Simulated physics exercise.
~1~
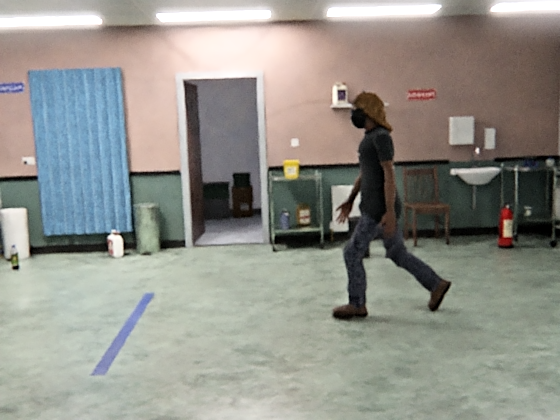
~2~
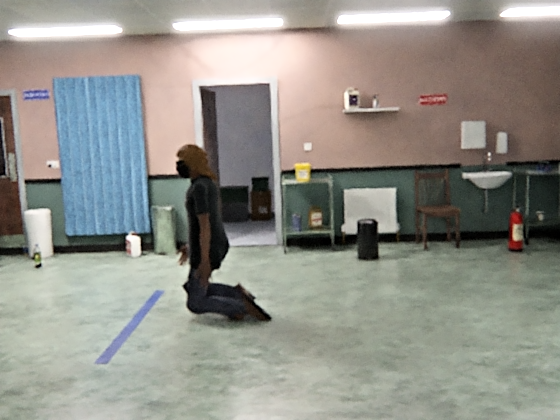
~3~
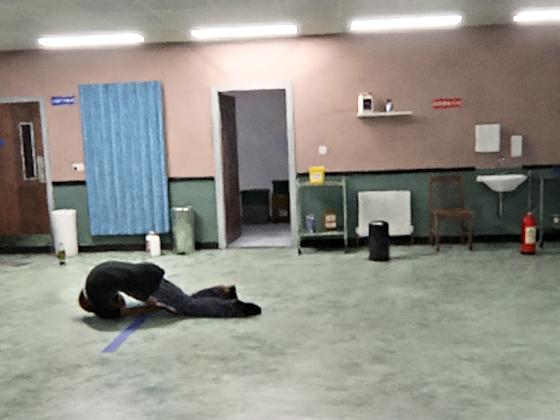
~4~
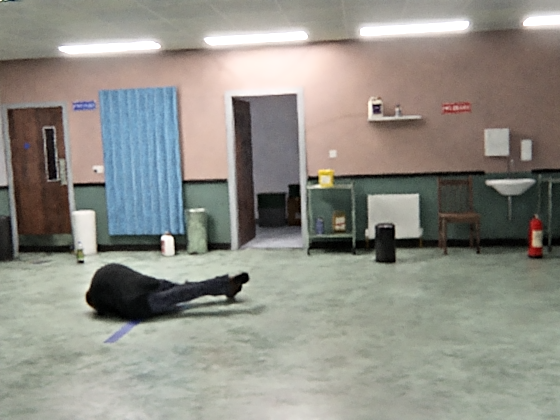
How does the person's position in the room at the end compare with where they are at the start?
At the start the person is upright on the right side of the blue tape, walking towards it. By the end they are further left and down on the floor, lying across the tape.
